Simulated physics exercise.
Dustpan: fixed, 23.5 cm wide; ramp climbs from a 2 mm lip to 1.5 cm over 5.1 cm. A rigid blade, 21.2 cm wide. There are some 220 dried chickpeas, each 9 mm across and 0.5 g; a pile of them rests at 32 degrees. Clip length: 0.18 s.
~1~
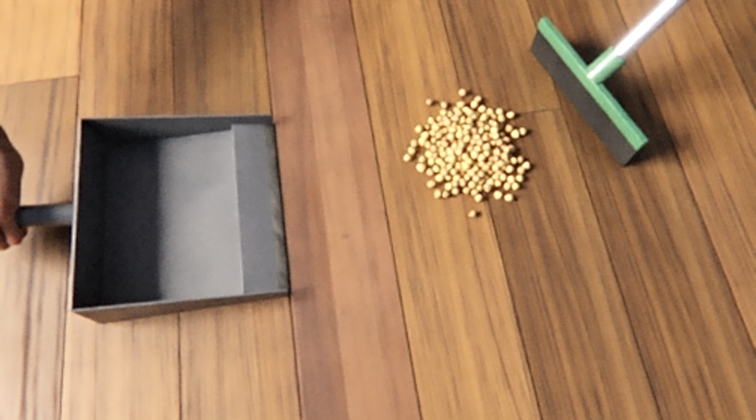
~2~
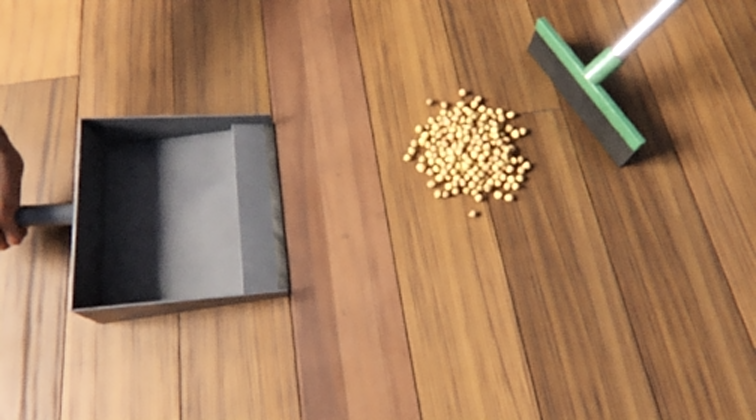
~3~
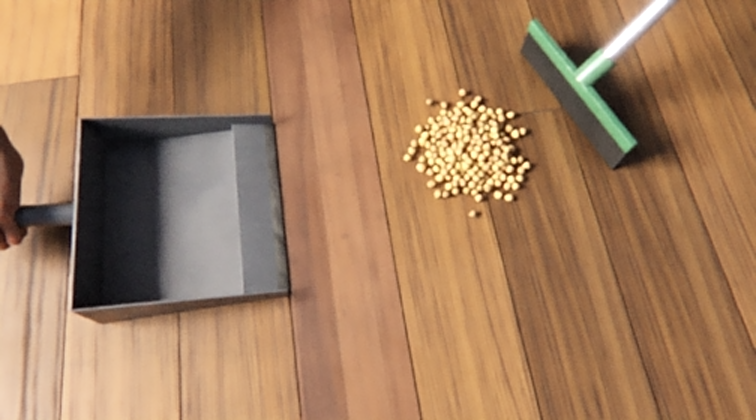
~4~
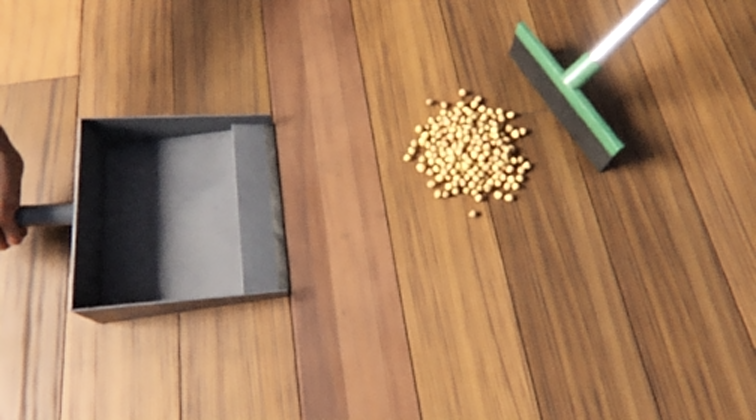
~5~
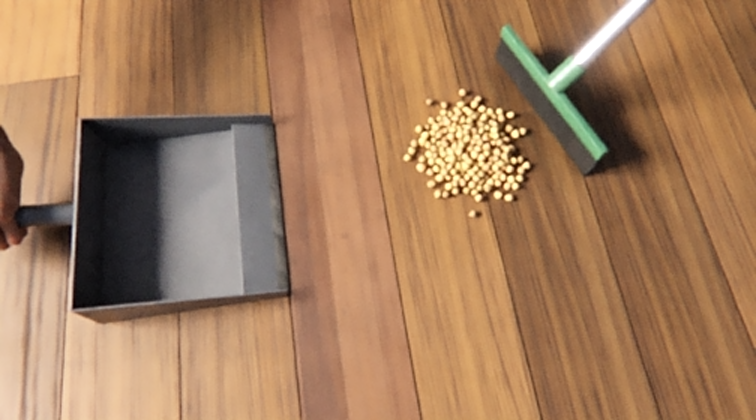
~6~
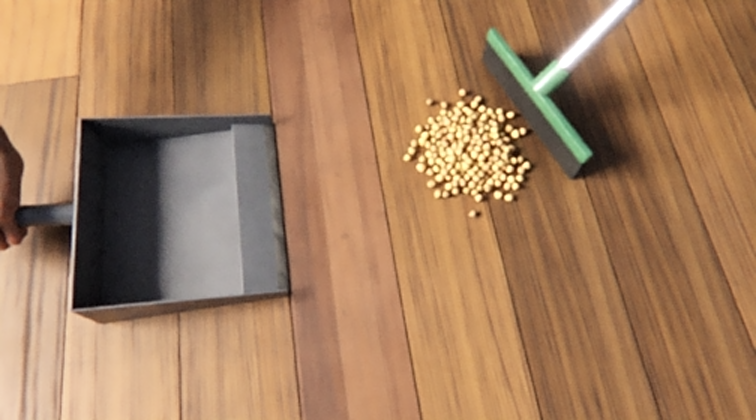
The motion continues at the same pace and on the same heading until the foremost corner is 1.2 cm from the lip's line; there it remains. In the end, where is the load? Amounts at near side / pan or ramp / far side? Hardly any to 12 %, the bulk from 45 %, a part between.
Near side: Hardly any; pan: Hardly any; far side: Hardly any.
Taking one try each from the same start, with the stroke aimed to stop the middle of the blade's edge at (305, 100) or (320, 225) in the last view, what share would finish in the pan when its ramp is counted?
I'd expect around 0 percent, then around 20 percent.
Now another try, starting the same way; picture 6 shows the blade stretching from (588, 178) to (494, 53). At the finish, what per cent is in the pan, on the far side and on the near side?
Pan 20; far 5; near 30.
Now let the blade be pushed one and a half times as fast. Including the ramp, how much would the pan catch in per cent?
Near 20 %.
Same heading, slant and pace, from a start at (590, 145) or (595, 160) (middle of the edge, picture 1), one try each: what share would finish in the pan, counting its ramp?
I'd put it near 15 per cent for the first and near 15 per cent for the second.
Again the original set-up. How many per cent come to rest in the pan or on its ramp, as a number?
Roughly 10 percent.
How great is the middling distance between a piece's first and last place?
Median: Approx. 22 cm.
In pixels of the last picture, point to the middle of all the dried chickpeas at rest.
Centre at rest, approx.: (301, 205) px.
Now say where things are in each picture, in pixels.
Blade from (640, 145) to (543, 25), moved 0.0 cm, 0 of the pieces shifted so far; middle of the pieces at (474, 150); pan at (177, 219), in the first picture.
Blade from (637, 145) to (540, 26), moved 0.3 cm, 0 of the pieces shifted so far; middle of the pieces at (474, 150), in the second picture.
Blade from (629, 147) to (533, 28), moved 1.4 cm, 0 of the pieces shifted so far; middle of the pieces at (474, 150), in the third picture.
Blade from (615, 150) to (520, 30), moved 3.2 cm, 0 of the pieces shifted so far; middle of the pieces at (474, 150), in the fourth picture.
Blade from (600, 154) to (506, 33), moved 5.2 cm, 0 of the pieces shifted so far; middle of the pieces at (474, 150), in the fifth picture.
Blade from (584, 158) to (492, 36), moved 7.2 cm, 0 of the pieces shifted so far; middle of the pieces at (474, 150); pan at (177, 219), in the sixth picture.
Then, 0.25 s after the last picture, middle of the blade 19 cm from the lip; 0 % over the lip, far side 5 %, near side 0 %.
Then, 0.42 s after the last picture, middle of the blade 10 cm from the lip; 0 % over the lip, far side 0 %, near side 0 %.
Then, 0.71 s after the last picture, middle of the blade 5 cm from the lip; 10 % over the lip, far side 0 %, near side 0 %.
In the end, near side 0 %, pan 10 %, far side 0 %, in front of the lip or behind the blade 90 %.
